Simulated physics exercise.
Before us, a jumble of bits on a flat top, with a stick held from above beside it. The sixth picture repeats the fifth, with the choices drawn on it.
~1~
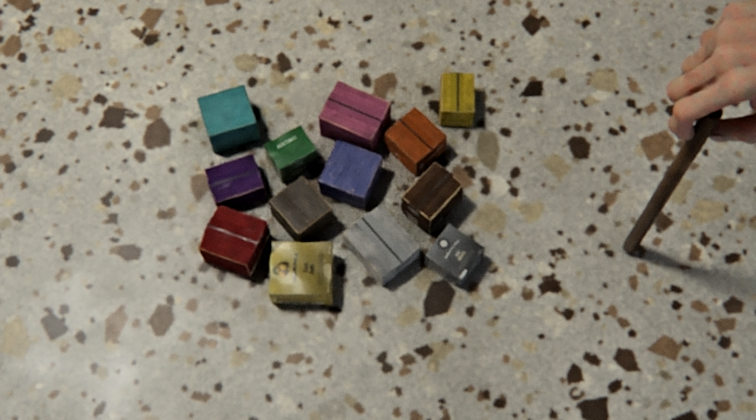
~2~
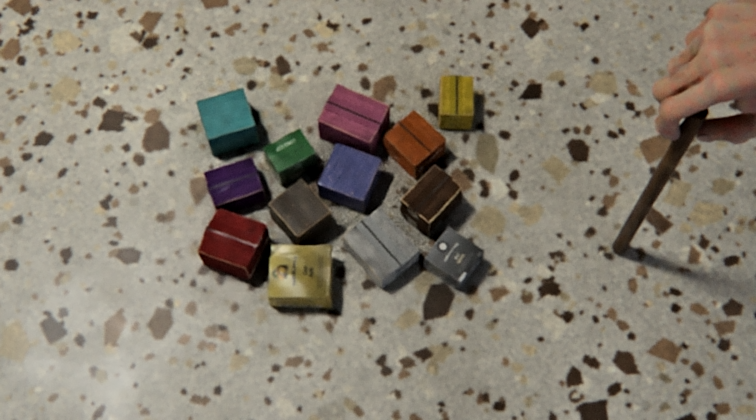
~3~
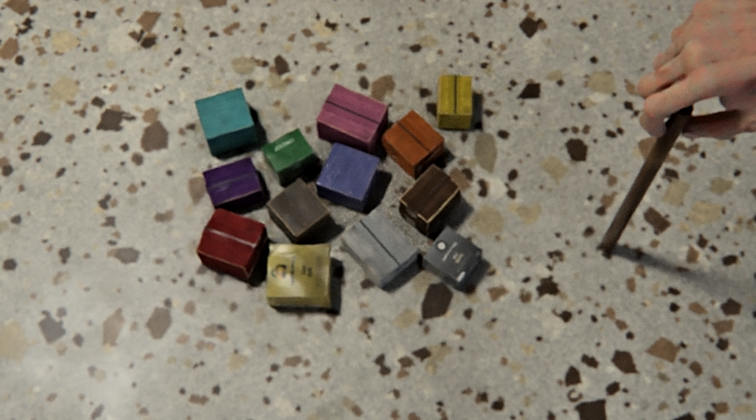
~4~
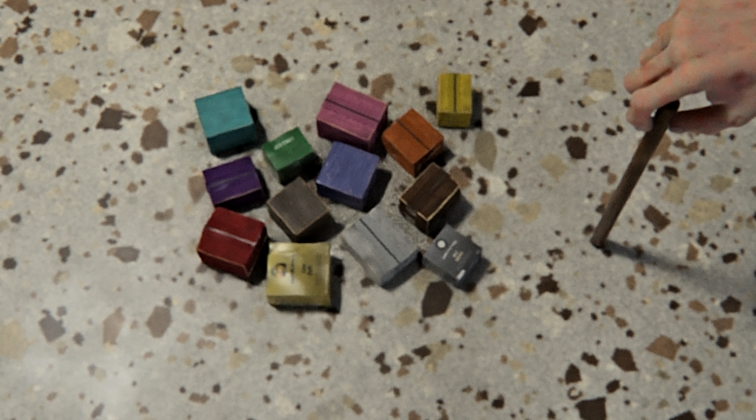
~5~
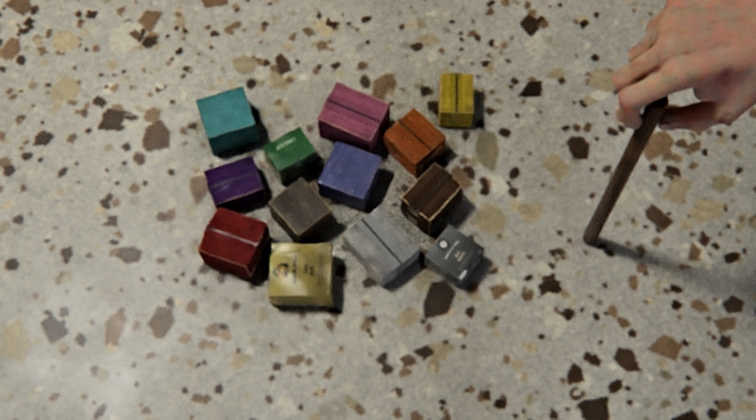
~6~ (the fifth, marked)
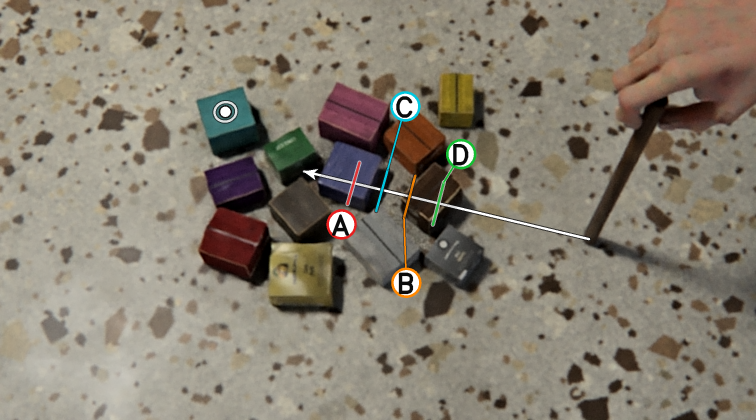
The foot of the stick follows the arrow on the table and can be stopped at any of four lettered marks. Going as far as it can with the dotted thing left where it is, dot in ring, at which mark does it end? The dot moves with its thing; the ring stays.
No farther than C.
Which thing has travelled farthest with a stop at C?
The brown box has gone farthest.
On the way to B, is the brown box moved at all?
Yes.
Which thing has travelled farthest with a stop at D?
It is the brown box.
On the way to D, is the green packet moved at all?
By then, no.
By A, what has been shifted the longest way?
The brown box.
On the marked copy, A at (353, 183); B at (409, 197); C at (382, 190); D at (439, 203); the arrow from (589, 239) to (304, 171); the white dot at (226, 112).
Following C. Soon after the start, foot of the stick (513, 222).
Later, foot of the stick (436, 204); brown box (409, 194); orange box (409, 140).
In the end, foot of the stick (382, 191); brown box (358, 173); blue block (317, 158); the dot is still in its ring.
As for the rest, A shifts the dotted thing to (209, 112); B keeps the dot in but is short; D keeps the dot in but is short.
